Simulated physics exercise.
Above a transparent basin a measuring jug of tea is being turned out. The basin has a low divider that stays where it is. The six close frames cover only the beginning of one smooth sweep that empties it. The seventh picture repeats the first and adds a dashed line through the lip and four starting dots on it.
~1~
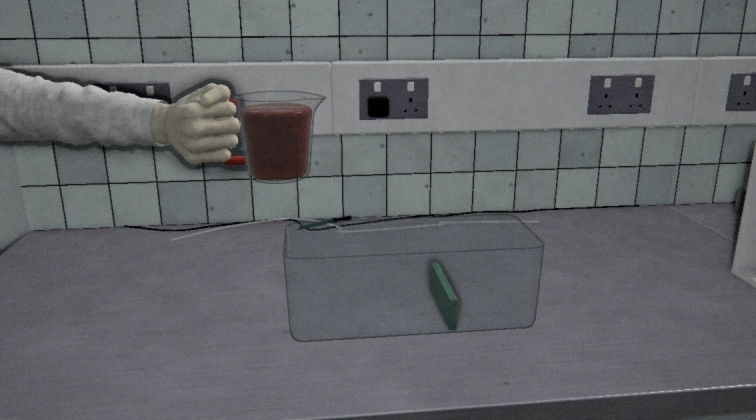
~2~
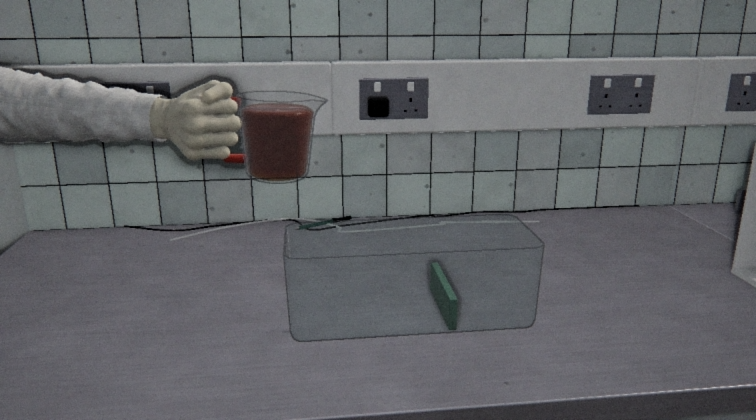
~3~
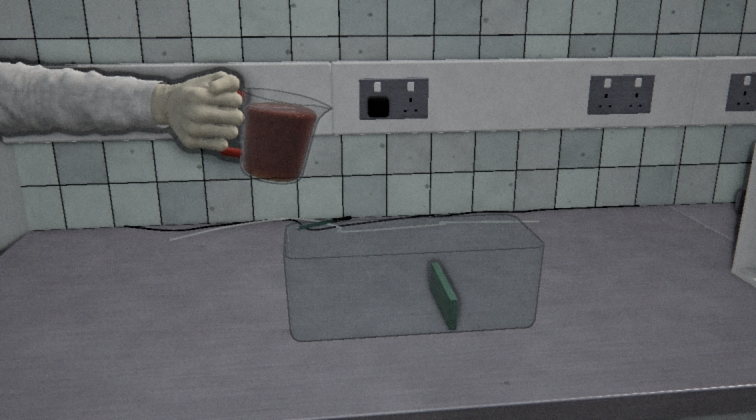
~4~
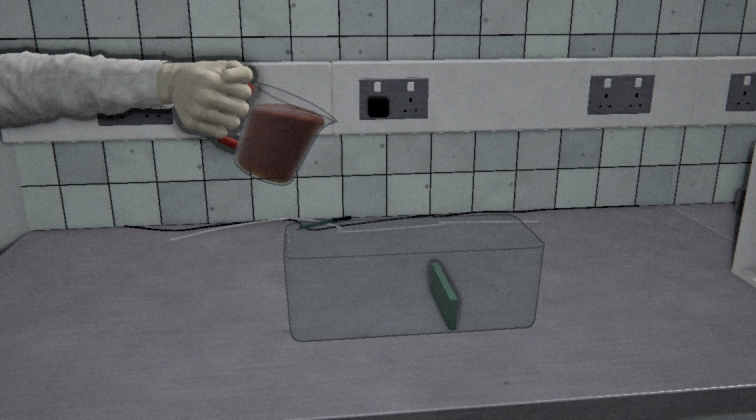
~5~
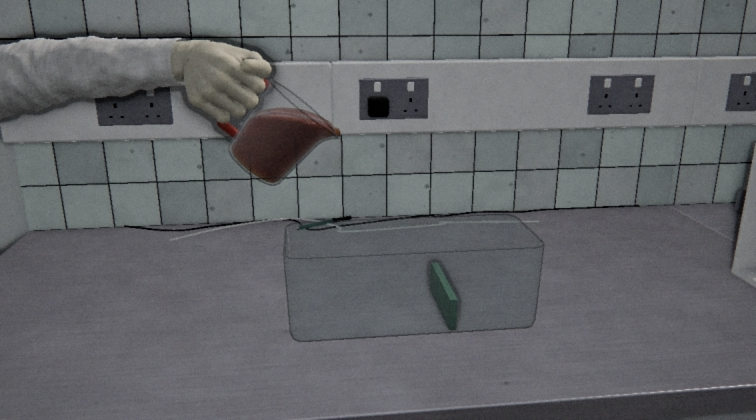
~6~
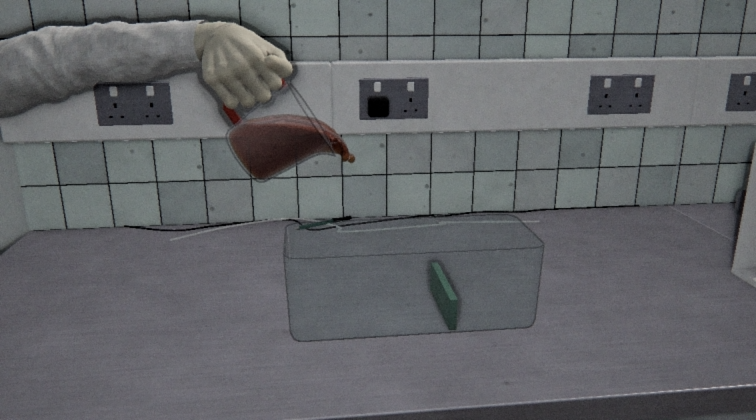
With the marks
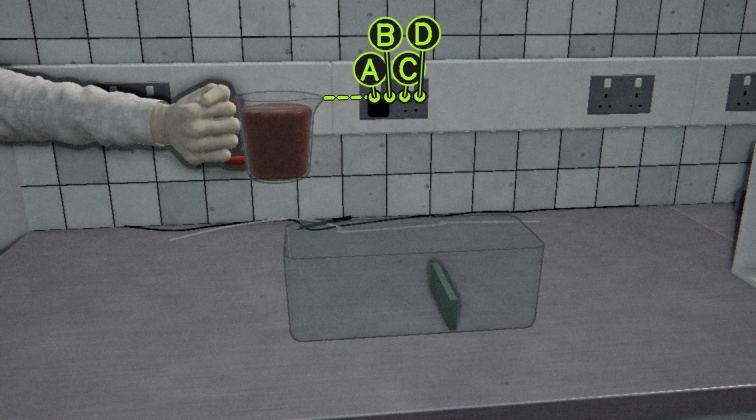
In this clip, a gloved hand holds a measuring jug of reddish-brown liquid above a transparent basin with a green panel inside, then tilts it steadily to the right until the liquid starts running over the lip.
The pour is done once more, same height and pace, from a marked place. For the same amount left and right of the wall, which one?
Choose C.
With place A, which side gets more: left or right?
More ends on the left.
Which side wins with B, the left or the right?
More ends on the left.
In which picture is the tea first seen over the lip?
In picture 5.
In lime, A at (374, 97); B at (389, 96); C at (404, 96); D at (419, 96).
For place A, about 89 % ends left of the wall and 5 % right of it; 6 % is lost outside.
For place B, about 84 % ends left of the wall and 13 % right of it; 3 % is lost outside.
For place C, about 52 % ends left of the wall and 45 % right of it.
For place D, about 20 % ends left of the wall and 77 % right of it; 4 % is lost outside.
